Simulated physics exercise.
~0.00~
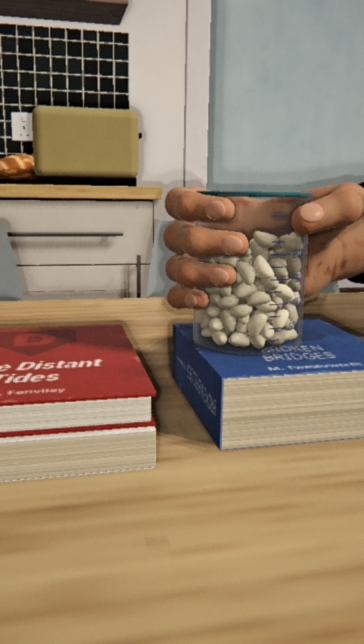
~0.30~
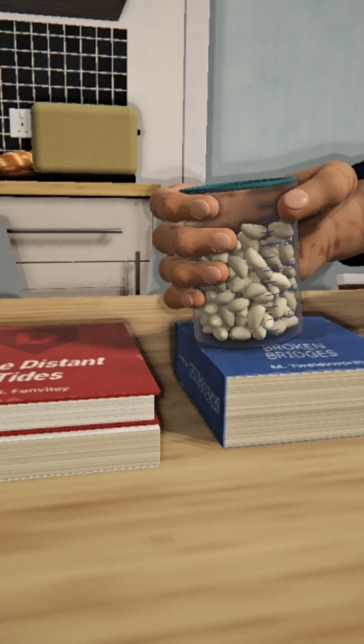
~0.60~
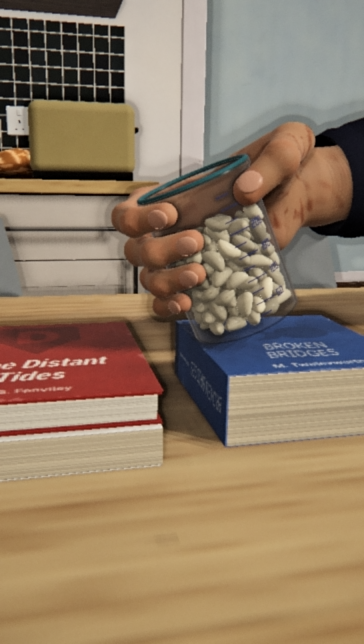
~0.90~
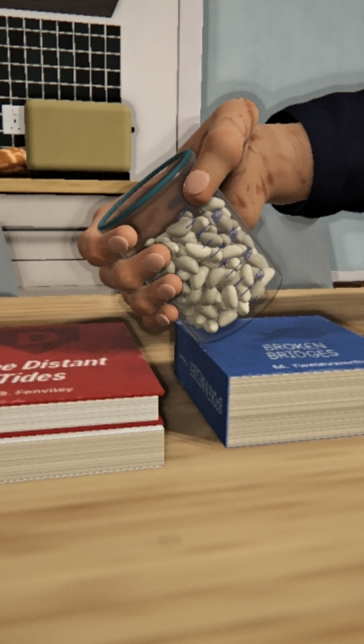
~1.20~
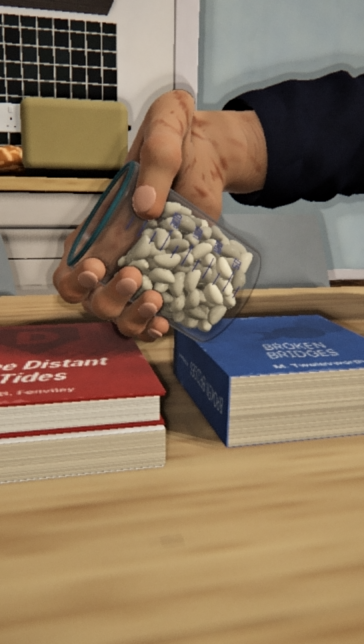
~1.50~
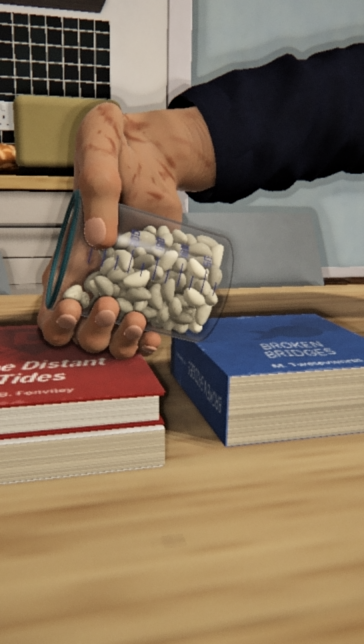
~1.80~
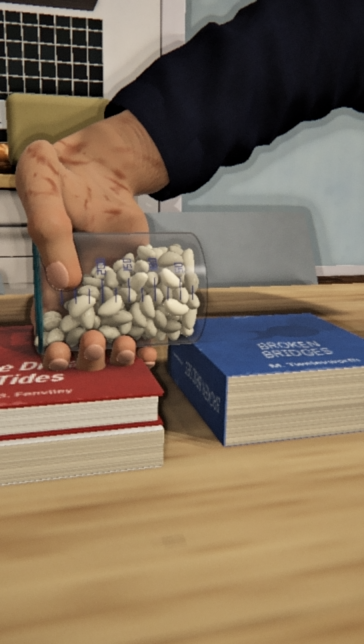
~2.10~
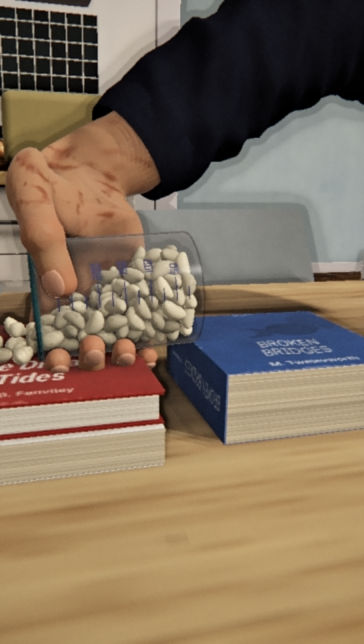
A hand tips a clear beaker leftward onto its side, and some white beans spill out.
